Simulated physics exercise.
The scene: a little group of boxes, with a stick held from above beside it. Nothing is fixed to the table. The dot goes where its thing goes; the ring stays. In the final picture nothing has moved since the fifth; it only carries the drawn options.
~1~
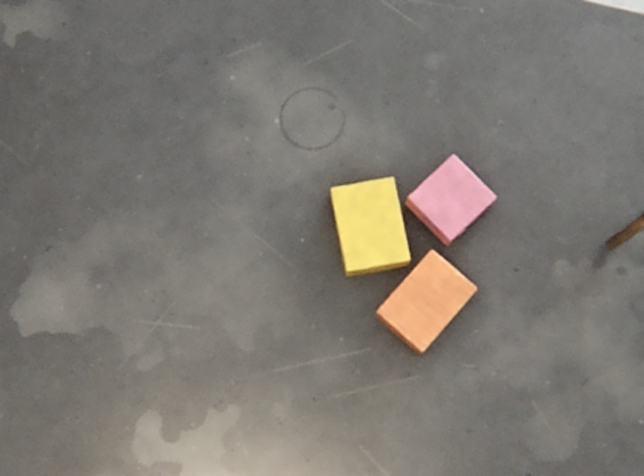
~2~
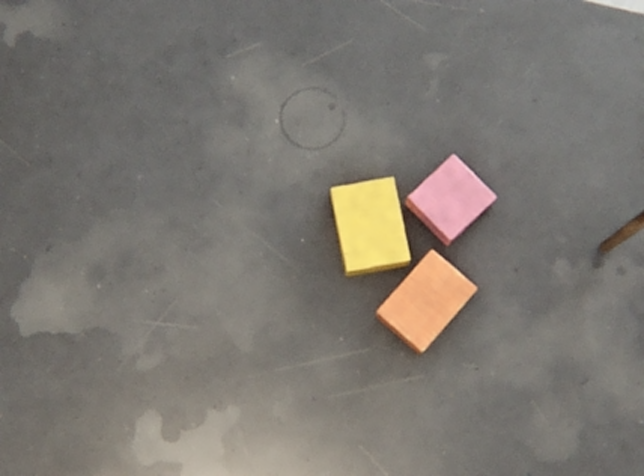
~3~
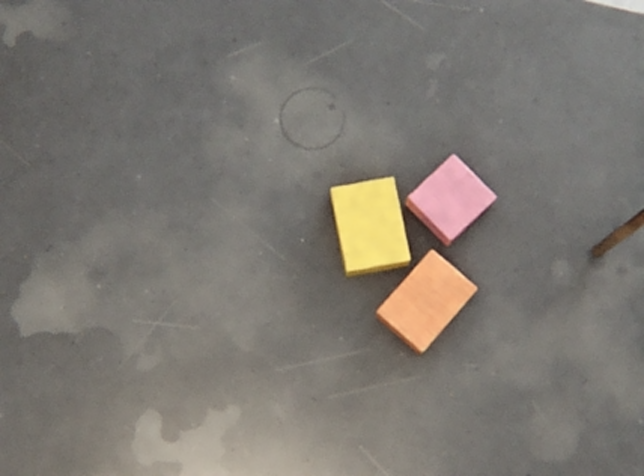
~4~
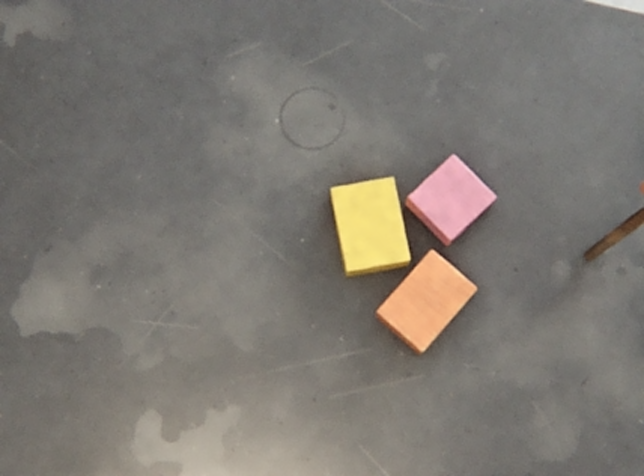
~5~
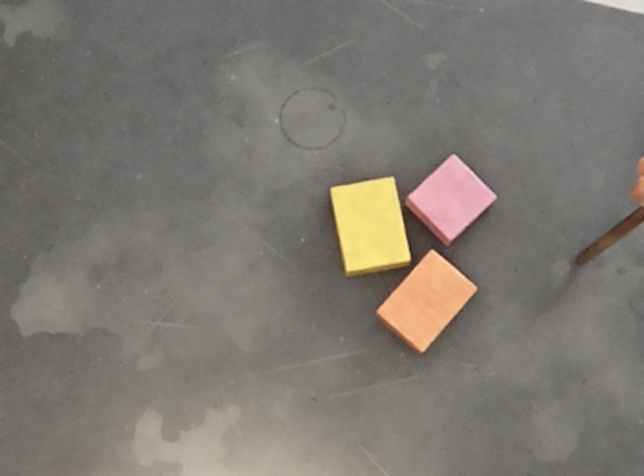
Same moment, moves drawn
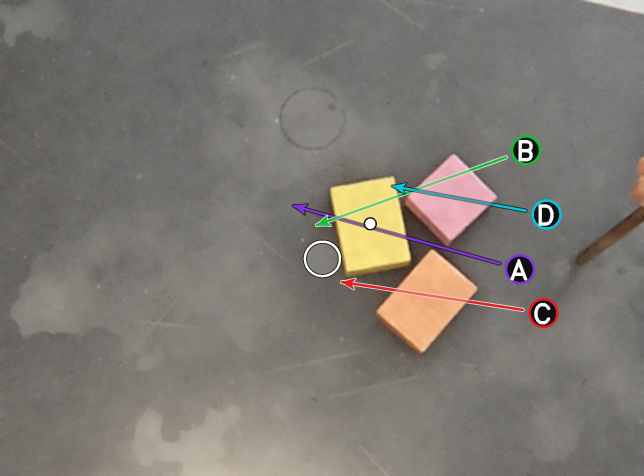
On a scuffed grey surface, yellow, pink and orange blocks sat still in a little group while a hand at the right edge slowly moved a thin brown stick a short way left and slightly down.
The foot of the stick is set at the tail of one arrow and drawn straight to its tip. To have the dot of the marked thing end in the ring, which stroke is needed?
With B the dot lies in the ring.
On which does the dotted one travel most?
Stroke A.
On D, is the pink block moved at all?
Yes.
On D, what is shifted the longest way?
The pink block.
On the marked copy, A from (500, 264) to (294, 206); B from (506, 157) to (317, 225); C from (523, 310) to (342, 282); D from (526, 211) to (393, 186); the ring at (323, 259); the white dot at (370, 224).
Taking B. A third of the way, foot of the stick (439, 182); yellow block (368, 228); pink block (443, 217).
Two thirds of the way, foot of the stick (371, 206); yellow block (350, 236); pink block (433, 224).
When it is over, foot of the stick (317, 225); yellow block (323, 262); pink block (433, 224); the dot on the yellow block is in the ring.
As for the rest, A leaves the dotted thing at (262, 224); C leaves the dotted thing at (329, 215); D leaves the dotted thing at (356, 227).
